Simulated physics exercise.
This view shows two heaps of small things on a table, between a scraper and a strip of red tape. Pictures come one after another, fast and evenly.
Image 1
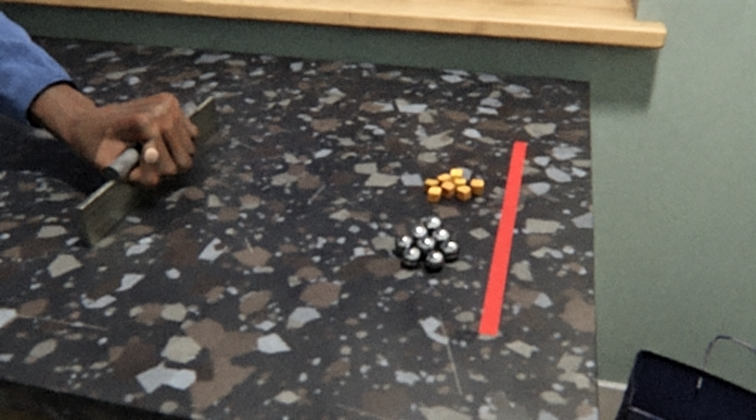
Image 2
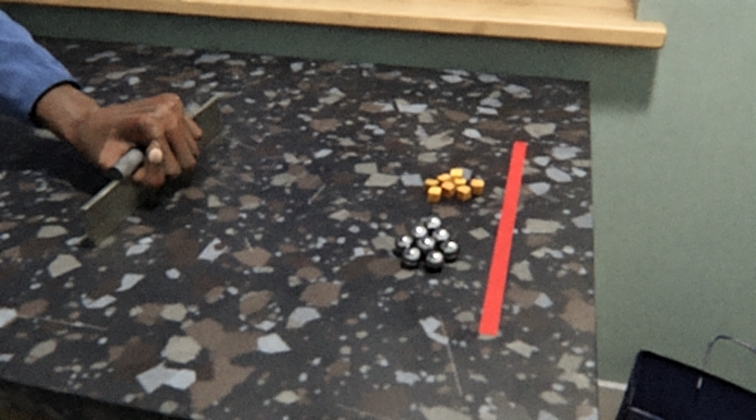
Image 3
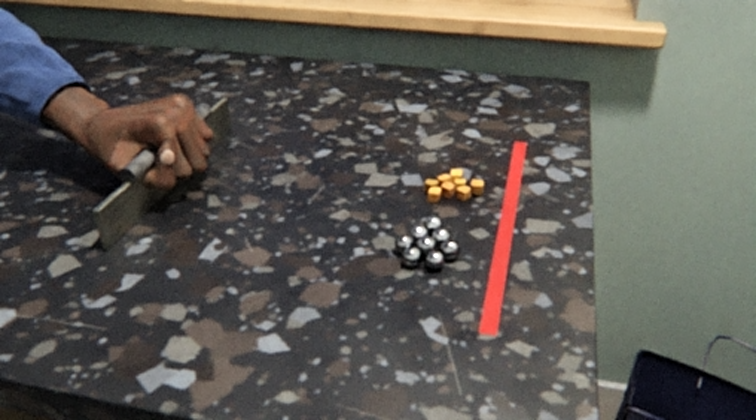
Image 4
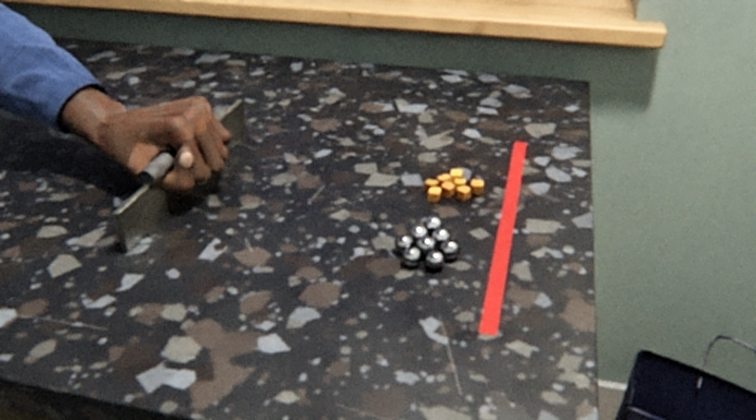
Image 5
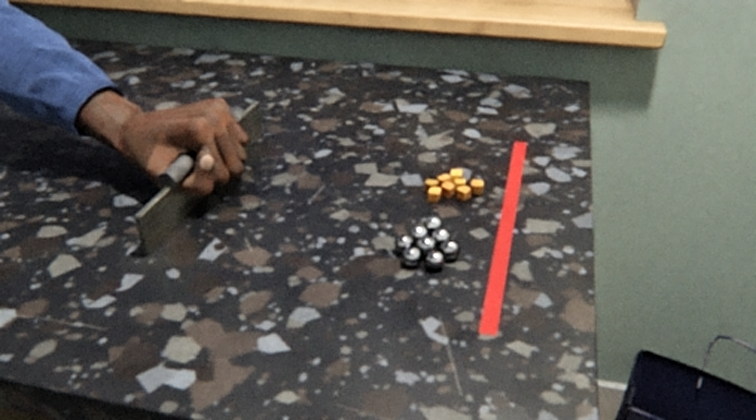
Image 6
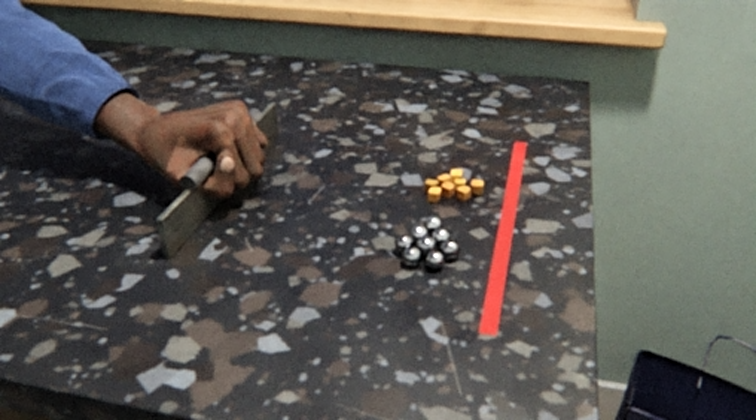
A hand sliding a scraper slowly rightward across a speckled tabletop, with small orange and silver piles lying still near red tape.
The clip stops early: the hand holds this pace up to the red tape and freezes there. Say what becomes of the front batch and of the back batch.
At the end, front batch: Partial fall; back batch: No fall.
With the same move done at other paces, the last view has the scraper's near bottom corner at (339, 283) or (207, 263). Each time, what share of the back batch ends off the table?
Lab note: Share near 100 per cent at the first pace and 0 per cent at the second.
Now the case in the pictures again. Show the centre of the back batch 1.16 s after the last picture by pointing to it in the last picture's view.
I'd put the centre somewhere around (545, 198).
Then, 0.43 s after the last picture, scraper still moving, near (372, 169); front batch all on the table, its front near (449, 250); back batch all on the table, its front near (477, 188).
Then, 0.88 s after the last picture, scraper stopped at the red tape; front batch all on the table, its front near (577, 266); back batch all on the table, its front near (560, 199).
Then, 1.16 s after the last picture, scraper stopped at the red tape; front batch all over the edge; back batch all on the table, its front near (563, 199).
At rest, scraper stopped at the red tape; front batch all over the edge; back batch all on the table, its front near (563, 199).
